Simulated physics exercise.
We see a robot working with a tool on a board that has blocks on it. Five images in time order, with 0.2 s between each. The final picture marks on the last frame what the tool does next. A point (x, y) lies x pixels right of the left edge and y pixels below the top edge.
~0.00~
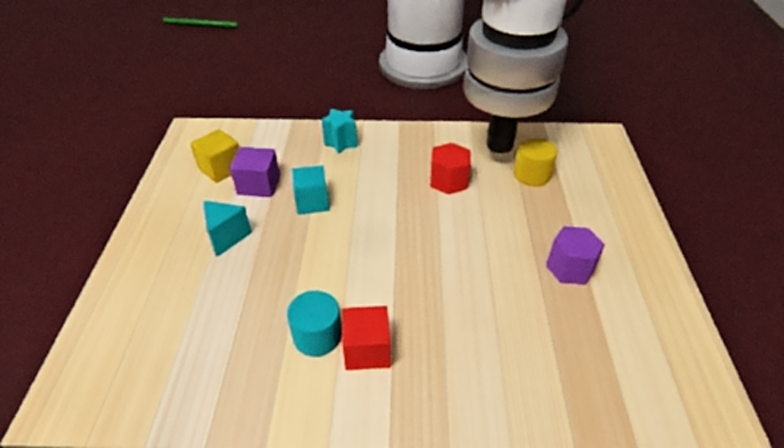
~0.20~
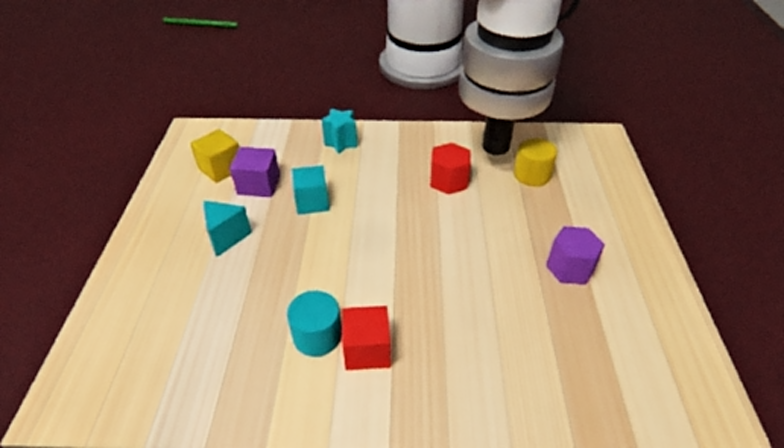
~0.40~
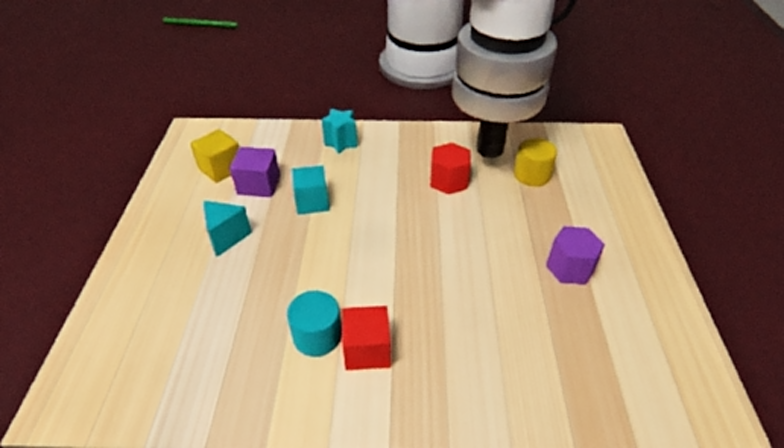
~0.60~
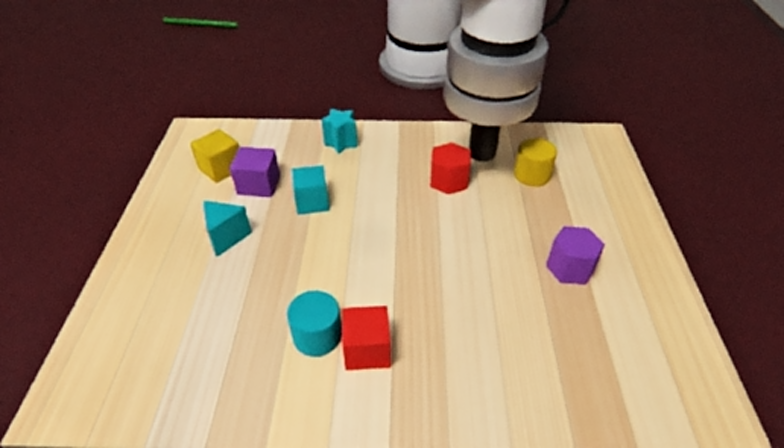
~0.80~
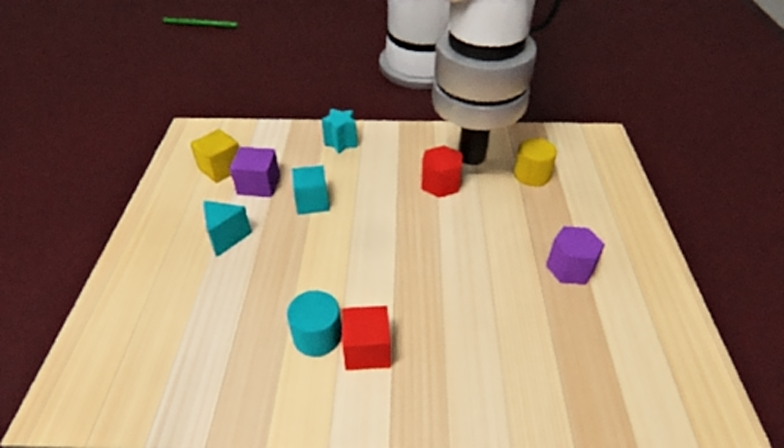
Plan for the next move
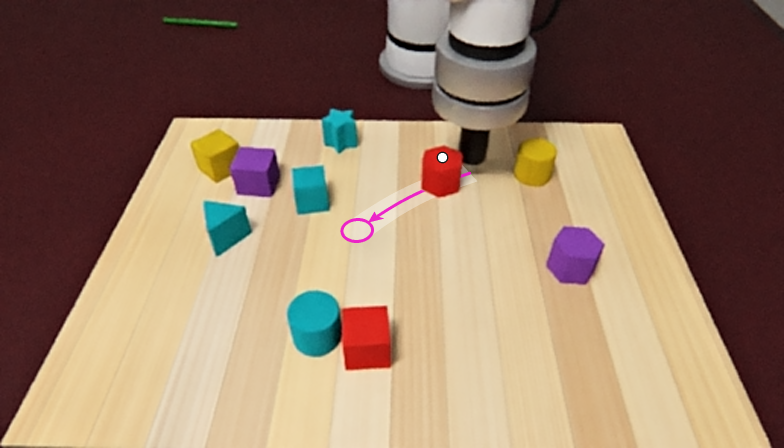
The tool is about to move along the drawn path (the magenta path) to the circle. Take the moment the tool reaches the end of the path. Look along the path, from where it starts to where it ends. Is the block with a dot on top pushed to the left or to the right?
Sideways shift: Right.
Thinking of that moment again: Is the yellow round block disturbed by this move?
That block is going to be left alone.
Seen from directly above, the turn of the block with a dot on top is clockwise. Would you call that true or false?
True.
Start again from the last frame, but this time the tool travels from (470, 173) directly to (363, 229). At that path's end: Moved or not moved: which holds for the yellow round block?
Here's my answer: The yellow round block remains in position.
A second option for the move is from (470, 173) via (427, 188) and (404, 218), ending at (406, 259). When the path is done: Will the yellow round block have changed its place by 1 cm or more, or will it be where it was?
Stays put.
The line goes from (470, 173) over (412, 196) to (357, 230); the dot is on the red six-sided block.
What follows on the original path. One third of the way, tool (432, 172); red six-sided block (400, 171).
Two thirds of the way, tool (393, 191); red six-sided block (356, 183), turned 35° clockwise.
At the end, tool (356, 215); turquoise four-sided block (296, 176), turned 35° clockwise; red six-sided block (320, 196), turned 75° clockwise; yellow round block unmoved.
